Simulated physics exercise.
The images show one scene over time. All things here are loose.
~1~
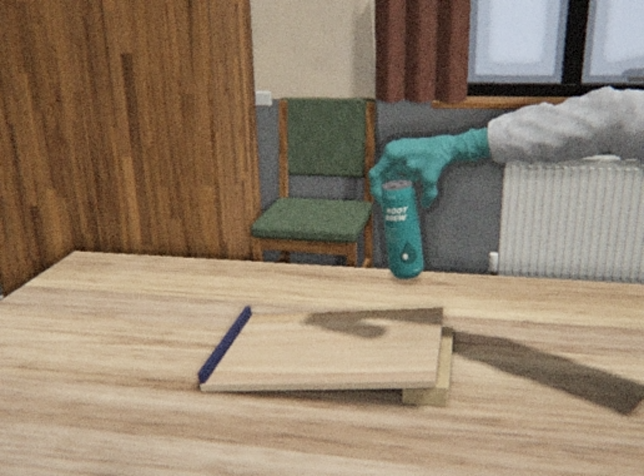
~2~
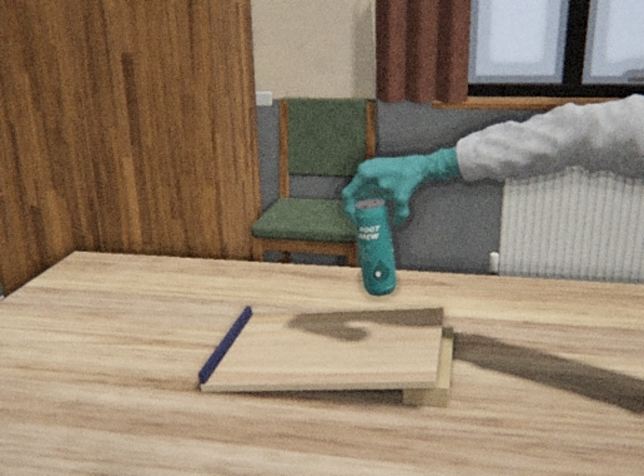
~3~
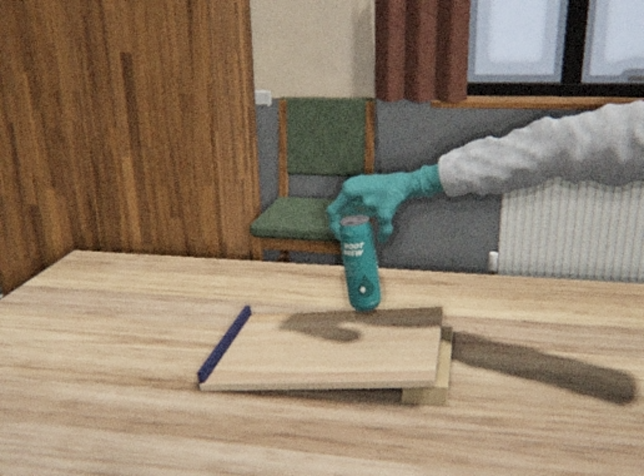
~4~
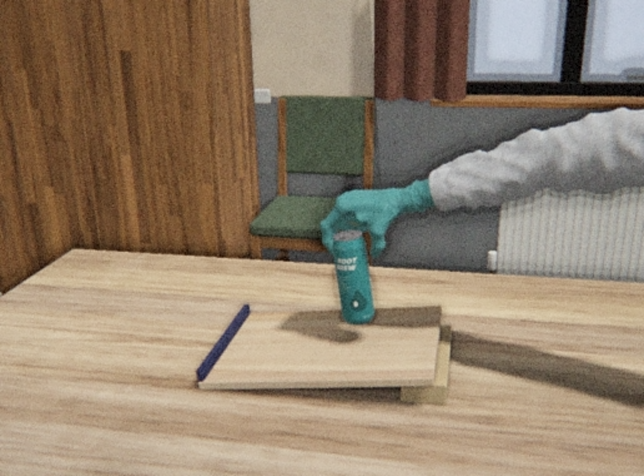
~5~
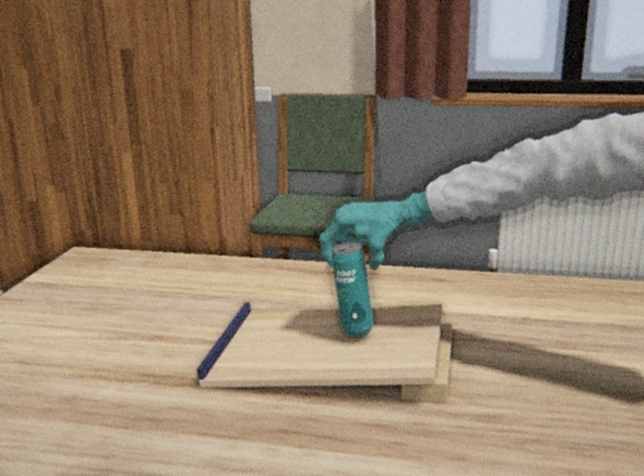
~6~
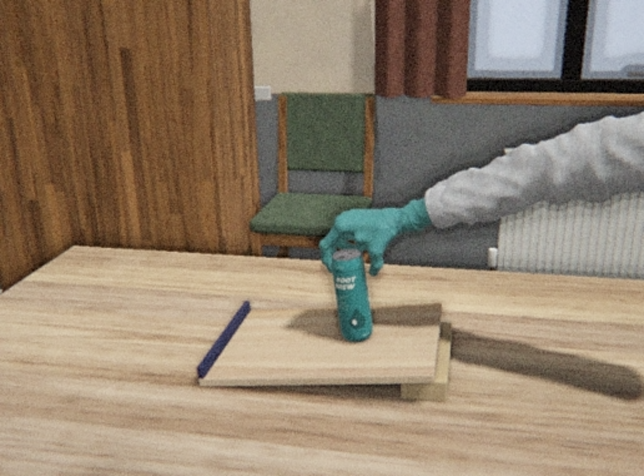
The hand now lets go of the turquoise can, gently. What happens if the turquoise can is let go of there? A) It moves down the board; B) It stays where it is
The answer is B.
Then, 0.20 s later than the last frame, all is still.
Then, 0.40 s later than the last frame, turquoise can resting near (352, 297).
When it is over, it is as before. End places, in pixels of the last picture, turquoise can near (352, 297). The turquoise can remains at rest.
